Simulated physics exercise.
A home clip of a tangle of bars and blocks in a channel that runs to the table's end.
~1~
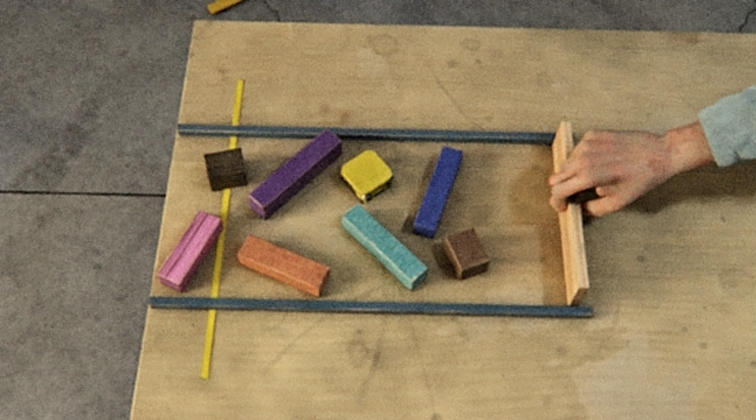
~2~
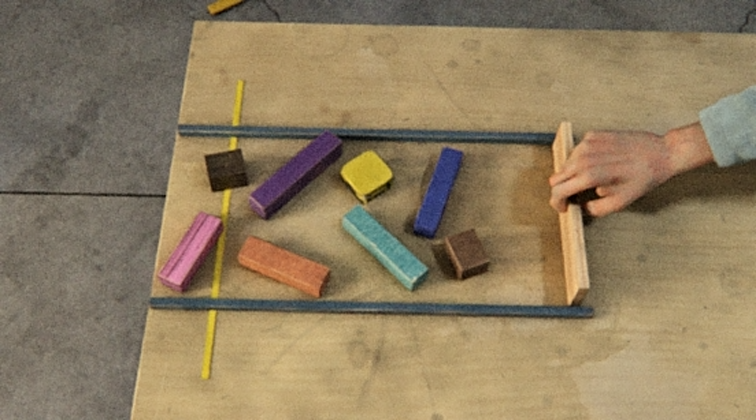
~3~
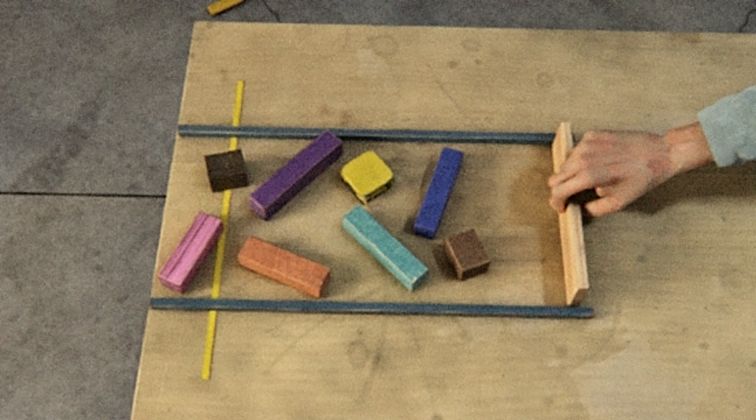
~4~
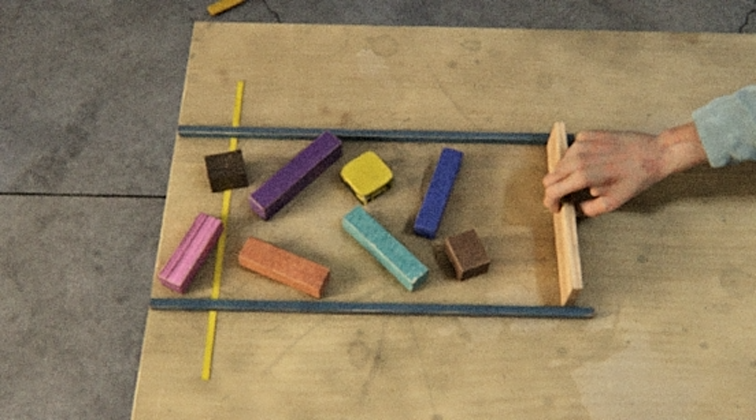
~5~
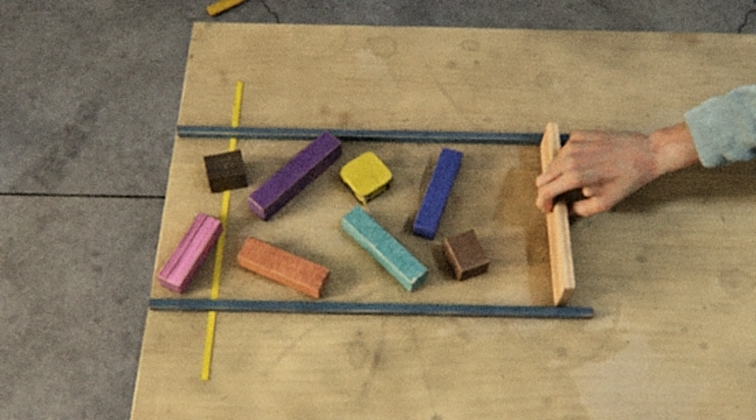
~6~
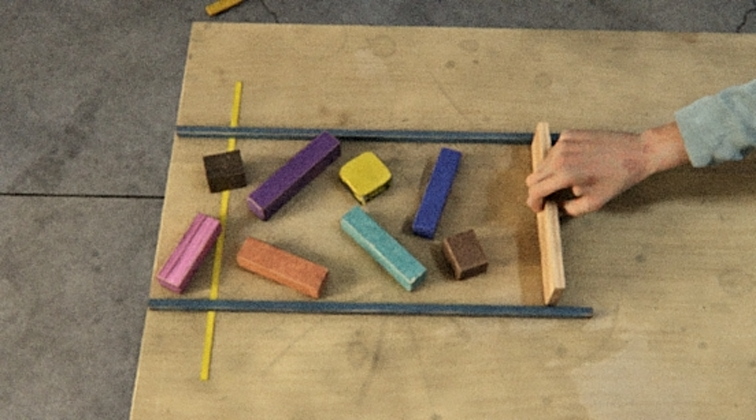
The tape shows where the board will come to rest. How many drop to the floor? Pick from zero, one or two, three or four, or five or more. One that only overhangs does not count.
Outcome: The number that fall off is three or four.
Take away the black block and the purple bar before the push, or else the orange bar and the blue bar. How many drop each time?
First 2, then 2.
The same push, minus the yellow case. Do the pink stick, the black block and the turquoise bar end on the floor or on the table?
The pink stick tumbles off; the black block is lost; the turquoise bar does not fall.
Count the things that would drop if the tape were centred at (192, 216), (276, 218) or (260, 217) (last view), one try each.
Down on the floor: 6, 1 and 2.
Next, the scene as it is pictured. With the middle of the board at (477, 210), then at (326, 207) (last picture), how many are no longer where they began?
The counts are 1 and 8.
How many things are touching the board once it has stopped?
It touches 2.
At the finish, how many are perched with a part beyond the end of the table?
Overhanging: 2.
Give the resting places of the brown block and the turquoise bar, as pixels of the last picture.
First (202, 245), then (163, 256).
Early on, none off yet; pink stick at rest near (190, 252); black block at rest near (225, 172); orange bar at rest near (283, 267).
A while later, none off yet; pink stick at rest near (190, 252); black block at rest near (225, 172); orange bar travelled a little near (260, 268).
Further along, one off so far; pink stick on its side near (137, 278); black block travelled well along near (164, 159); orange bar travelled about its own width near (180, 260).
Finally, the number that fall off is three or four; lost, purple bar, orange bar, black block and pink stick.
